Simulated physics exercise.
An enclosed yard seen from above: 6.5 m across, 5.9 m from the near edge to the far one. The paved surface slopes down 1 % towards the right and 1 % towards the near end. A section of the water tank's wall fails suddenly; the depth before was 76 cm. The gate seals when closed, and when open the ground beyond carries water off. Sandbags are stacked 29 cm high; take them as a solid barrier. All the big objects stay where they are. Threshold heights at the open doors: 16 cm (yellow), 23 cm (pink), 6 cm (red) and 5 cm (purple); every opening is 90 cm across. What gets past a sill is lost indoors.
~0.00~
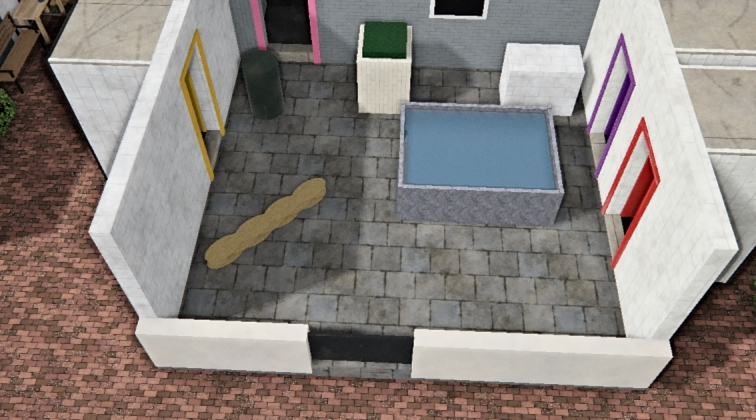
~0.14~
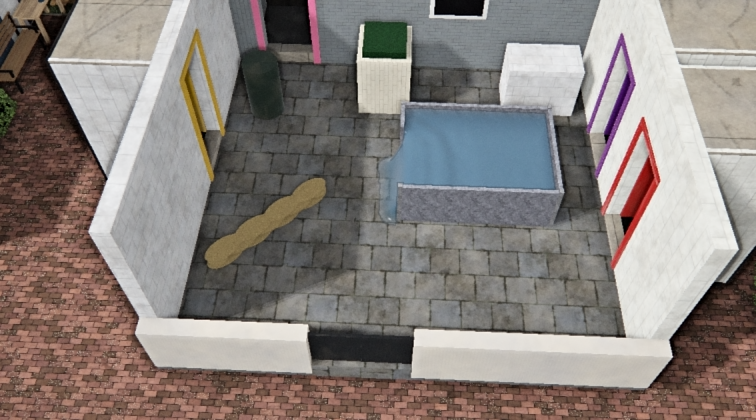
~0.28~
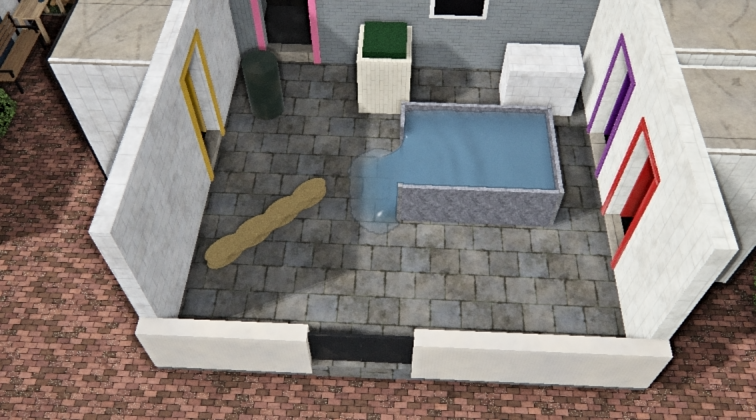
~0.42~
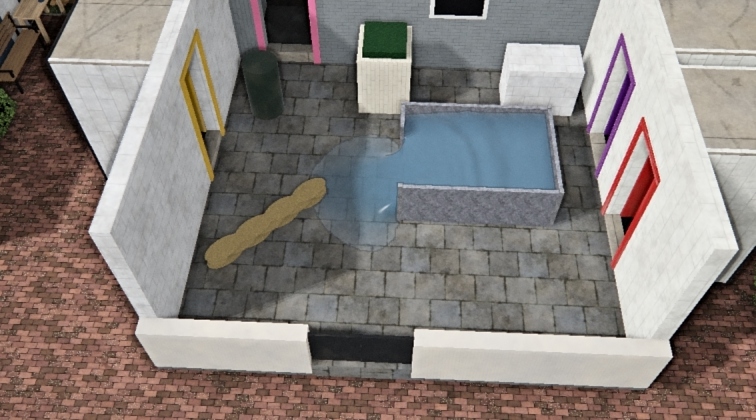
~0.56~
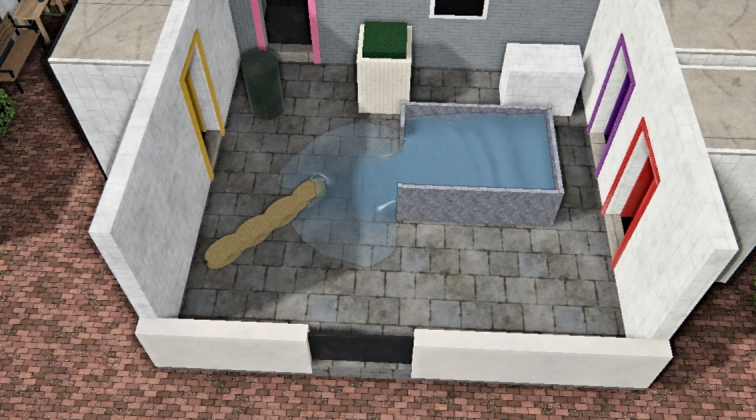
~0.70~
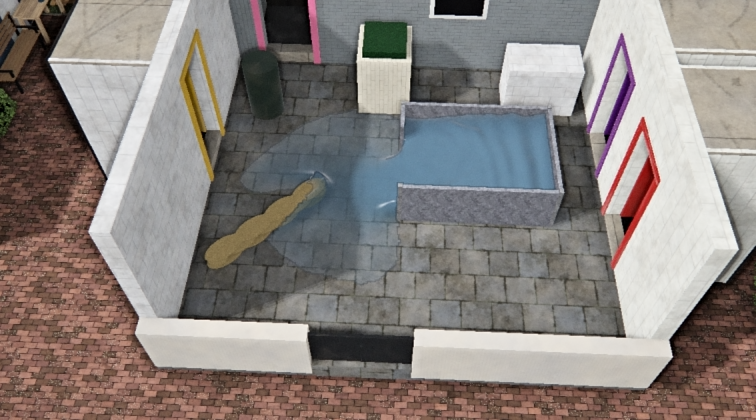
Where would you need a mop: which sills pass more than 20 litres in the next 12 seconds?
Door by door: At the yellow door it passes the limit; at the pink door it keeps below the limit; at the red door it passes the limit; at the purple door it goes over the limit.
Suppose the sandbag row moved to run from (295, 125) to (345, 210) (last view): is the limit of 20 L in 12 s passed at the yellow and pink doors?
Then: Yellow not over, pink not over.
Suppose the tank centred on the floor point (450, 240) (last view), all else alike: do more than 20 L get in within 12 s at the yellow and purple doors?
Then: Yellow under, purple over.
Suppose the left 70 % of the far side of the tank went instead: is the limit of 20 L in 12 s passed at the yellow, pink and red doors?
Then: Yellow not over, pink not over, red under.
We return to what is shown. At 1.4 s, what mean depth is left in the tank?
About 50 cm.
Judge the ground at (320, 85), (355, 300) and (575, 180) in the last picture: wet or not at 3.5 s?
In that order: Under water, flooded, not reached.
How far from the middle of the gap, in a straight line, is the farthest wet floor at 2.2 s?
About 4.4 m.
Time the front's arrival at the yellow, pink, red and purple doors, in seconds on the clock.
Arrival: Yellow 0.9 s, pink 1.8 s, red 5.5 s, purple 6.5 s.
After 1.4 s water covers 35 % of the floor and is deepest (42 cm) near (330, 196); yellow door 23 cm at the sill, 17 L in, pink door not reached, red door not reached, purple door not reached.
After 2.2 s water covers 40 % of the floor and is deepest (44 cm) near (173, 342); yellow door 28 cm at the sill, 48 L in, pink door 10 cm at the sill, 0 L in, red door not reached, purple door not reached.
After 3.5 s water covers 50 % of the floor and is deepest (31 cm) near (191, 319); yellow door 19 cm at the sill, 91 L in, pink door 14 cm at the sill, 0 L in, red door not reached, purple door not reached.
After 7.0 s water covers 90 % of the floor and is deepest (18 cm) near (498, 101); yellow door 11 cm at the sill, 96 L in, pink door 14 cm at the sill, 0 L in, red door 10 cm at the sill, 5 L in, purple door 3 cm at the sill, 0 L in.
After 12.0 s water covers 95 % of the floor and is deepest (16 cm) near (622, 363); yellow door 8 cm at the sill, 96 L in, pink door 4 cm at the sill, 0 L in, red door 13 cm at the sill, 60 L in, purple door 13 cm at the sill, 103 L in.
